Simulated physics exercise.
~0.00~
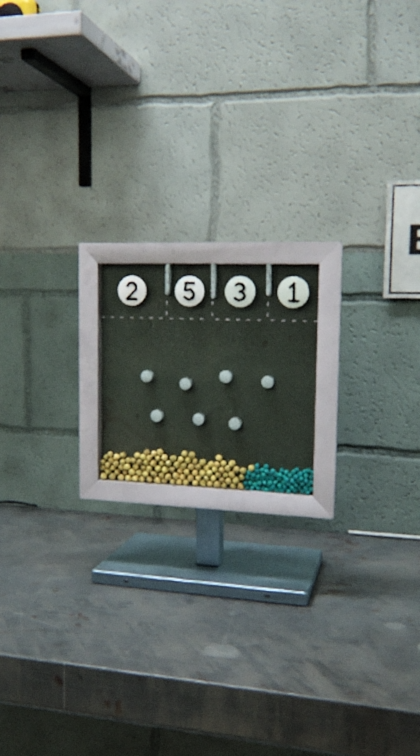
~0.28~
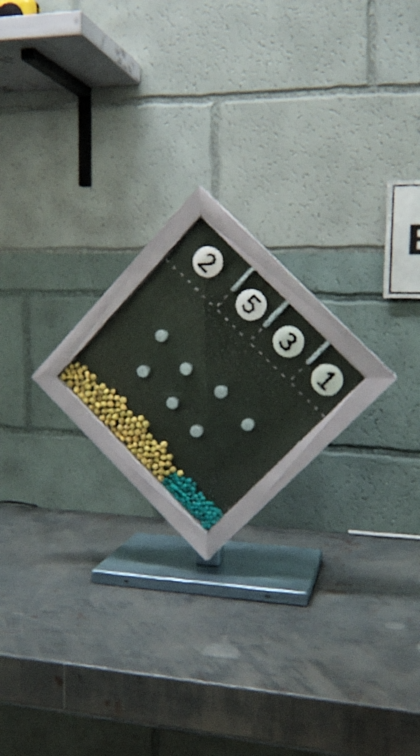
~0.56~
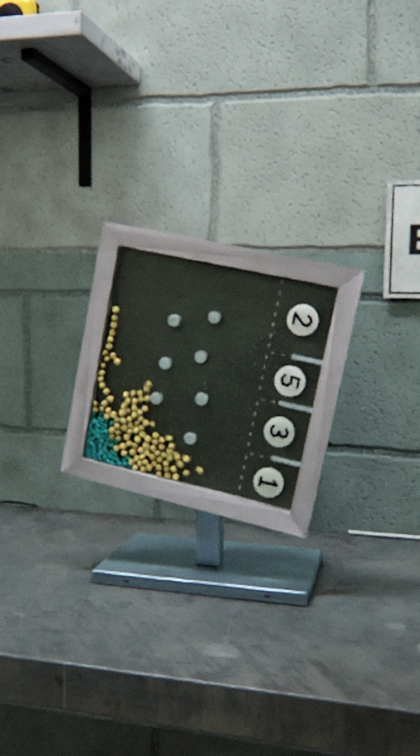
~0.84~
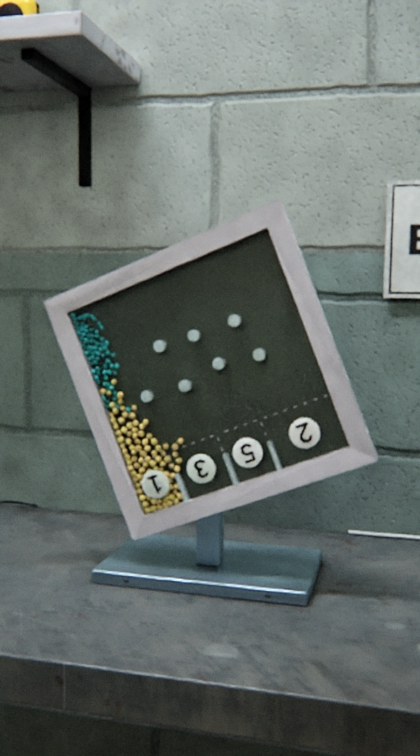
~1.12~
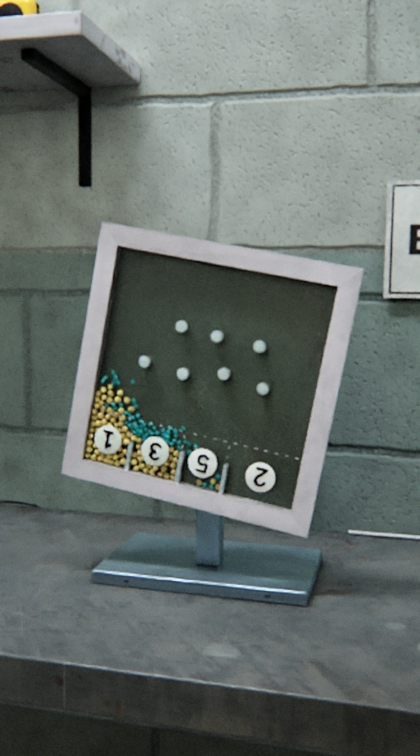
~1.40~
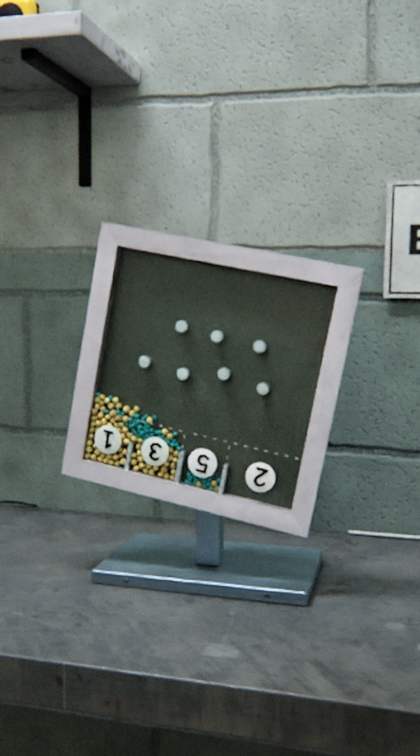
A square, pale-framed box with a dark face turns clockwise on a blue-grey metal stand, seen from the front on a grey worktop before a block wall. Seven pale pegs dot its middle, four numbered discs mark pockets along the top, and yellow beads lie along the bottom with smaller turquoise ones at right. As it tips onto a corner and then its side, the beads slump into the lower left. Turning on, it spills them down the left side into the pockets, now underneath. It stops nearly upside down, tilted, with pockets one and three heaped, three holding most, some beads in five and two empty.
